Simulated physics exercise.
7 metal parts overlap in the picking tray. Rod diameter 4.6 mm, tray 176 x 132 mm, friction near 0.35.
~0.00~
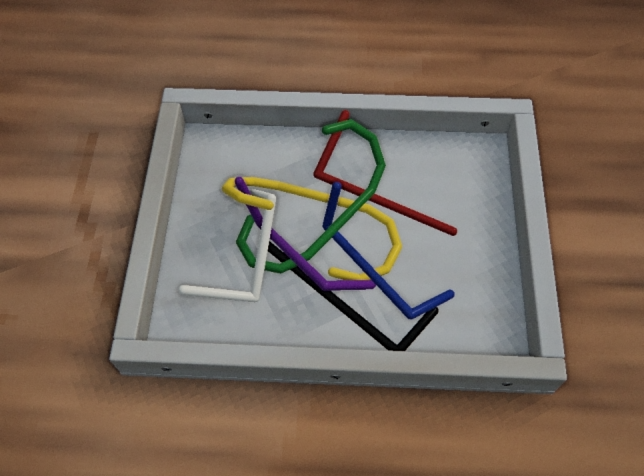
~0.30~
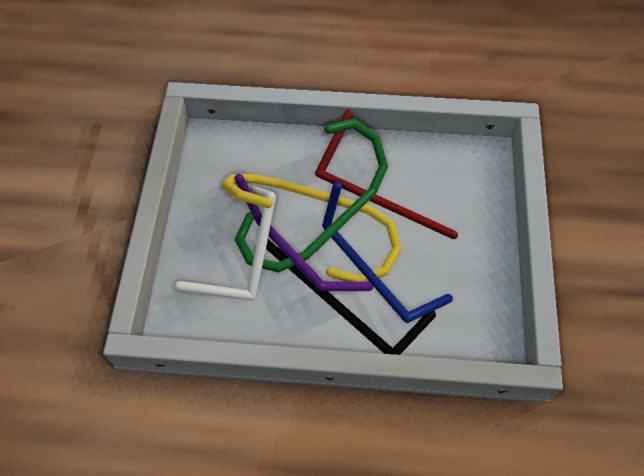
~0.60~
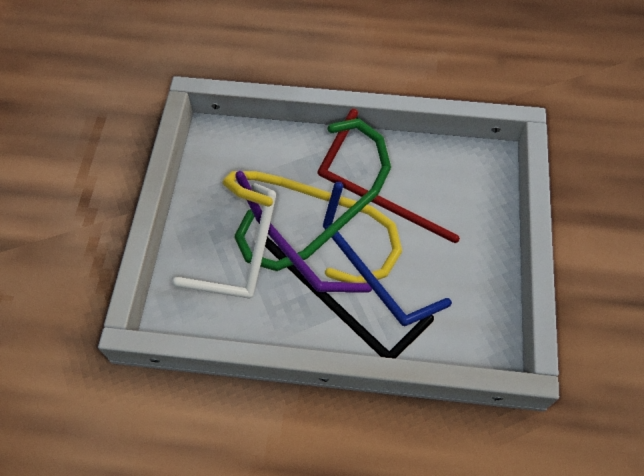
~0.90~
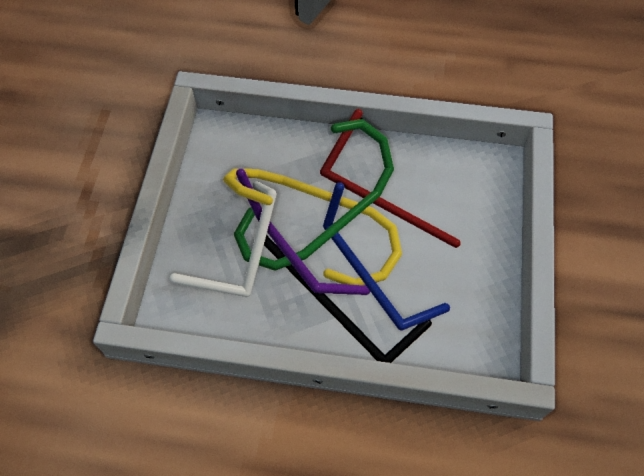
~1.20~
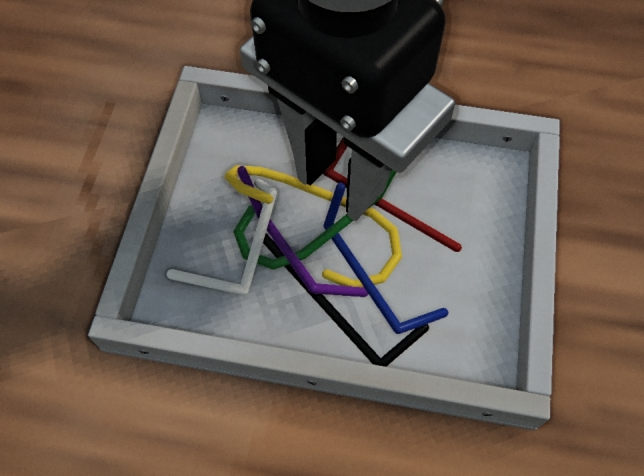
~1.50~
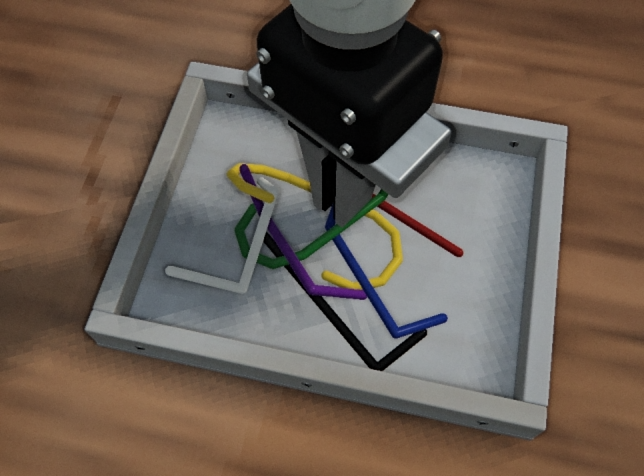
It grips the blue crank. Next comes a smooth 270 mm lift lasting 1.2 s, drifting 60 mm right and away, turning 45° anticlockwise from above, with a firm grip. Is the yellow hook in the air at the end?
Yellow hook: Stays behind.
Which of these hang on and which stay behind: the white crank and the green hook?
White crank down, green hook up.
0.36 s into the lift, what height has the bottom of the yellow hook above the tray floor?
Some 0 mm up.
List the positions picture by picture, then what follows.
The first frame shows fingers out of view, 214 mm above the grip; yellow hook from (333, 272) to (269, 205), passing over green hook, over purple crank; blue crank from (337, 187) to (450, 294), passing over black key, over purple crank.
The second frame shows fingers out of view, 214 mm above the grip; red key from (349, 114) to (454, 235), passing under green hook; black key from (431, 315) to (265, 242), passing under blue crank, under green hook, under purple crank.
The third frame shows fingers out of view, 199 mm above the grip; yellow hook from (329, 273) to (268, 202), passing over green hook, over purple crank; purple crank from (368, 288) to (240, 176), passing under yellow hook, over black key, under blue crank.
The fourth frame shows fingers out of view, 106 mm above the grip; green hook from (335, 129) to (251, 212), passing under yellow hook, over red key, over black key; blue crank from (339, 187) to (445, 308), passing over black key, over purple crank.
The fifth frame shows fingers (341, 172) 13 mm above the grip; white crank from (172, 274) to (259, 183), passing over green hook, over purple crank.
The sixth frame shows fingers (343, 190) closed on the blue crank; yellow hook from (326, 276) to (269, 198); blue crank from (343, 189) to (443, 318).
After 1.86 s, lowest point more than 20 mm over the tray floor, blue crank 58 mm.
After 2.16 s, lowest point more than 20 mm over the tray floor, blue crank 158 mm, green hook 84 mm.
After 2.70 s, lowest point more than 20 mm over the tray floor, blue crank 272 mm, green hook 194 mm.
End, hanging blue crank 272 mm, green hook 191 mm; the other 5 are down.
